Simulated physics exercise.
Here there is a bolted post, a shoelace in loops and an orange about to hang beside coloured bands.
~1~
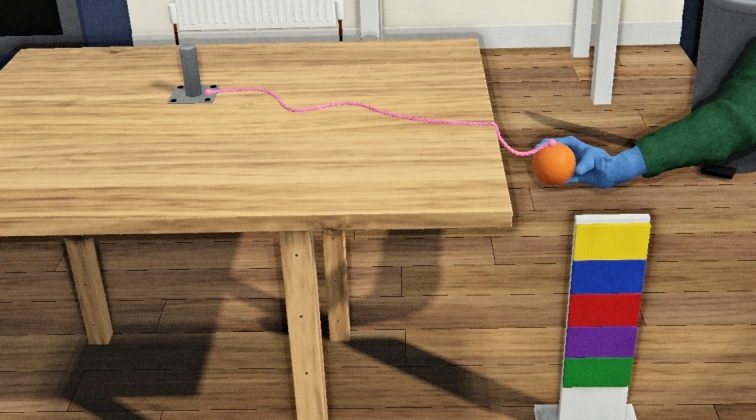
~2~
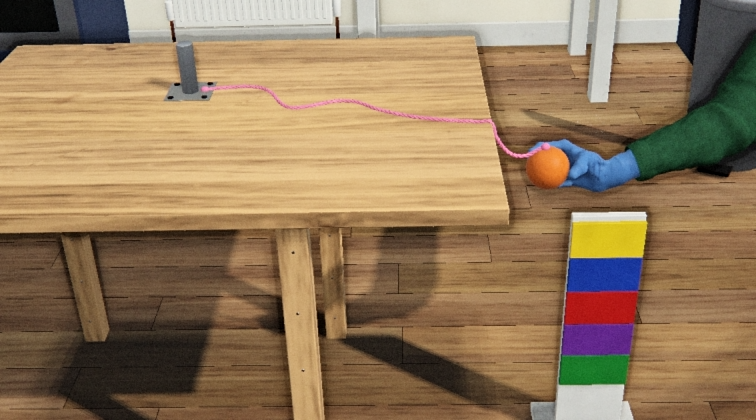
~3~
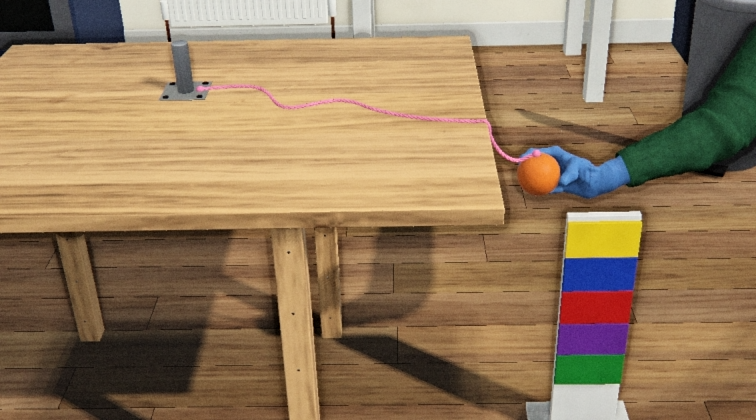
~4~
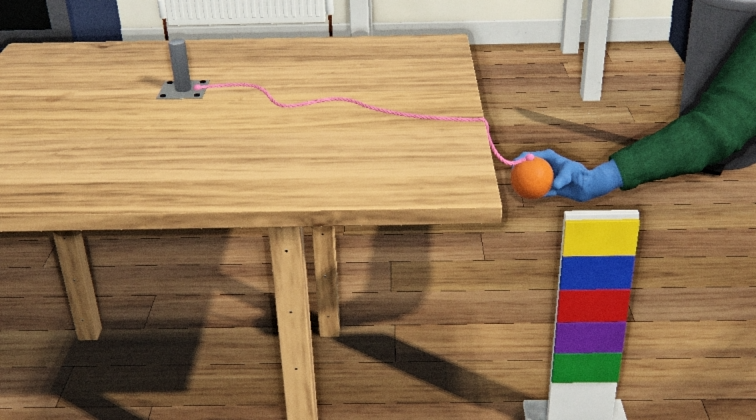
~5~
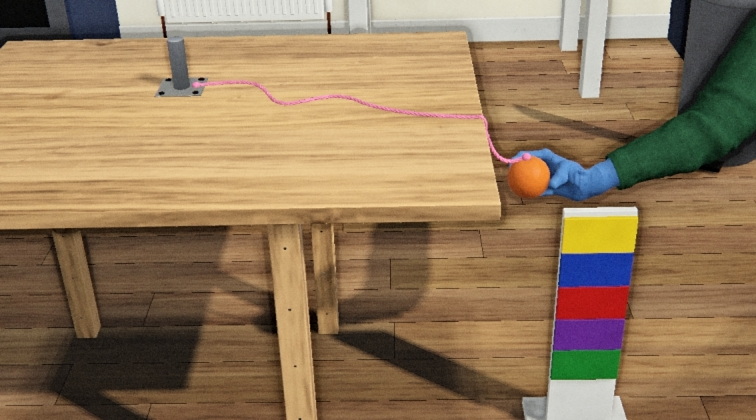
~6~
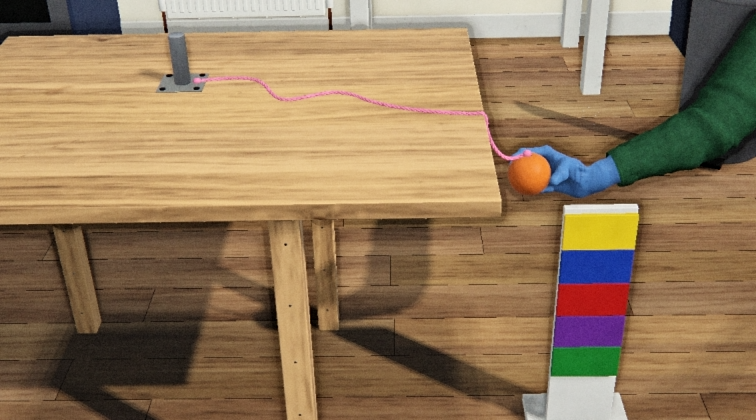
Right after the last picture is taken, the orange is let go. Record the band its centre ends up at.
Centre ends at yellow.
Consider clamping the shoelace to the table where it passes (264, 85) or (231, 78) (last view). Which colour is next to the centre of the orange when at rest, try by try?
Results, in sequence: Yellow / yellow.
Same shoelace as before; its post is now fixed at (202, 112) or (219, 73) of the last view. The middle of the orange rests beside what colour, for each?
First try: Blue; second try: Blue.
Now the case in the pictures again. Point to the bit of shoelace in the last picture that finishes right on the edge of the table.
It is around (446, 113).
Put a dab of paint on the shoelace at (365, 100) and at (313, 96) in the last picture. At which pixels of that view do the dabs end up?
They finish close to (399, 96) and close to (341, 92).
Soon after, orange near (515, 229); level with yellow.
After that, orange near (453, 214); level with yellow.
And then, orange near (474, 228); level with yellow.
In the end, orange near (477, 228); level with yellow. Its middle rests at the yellow band.
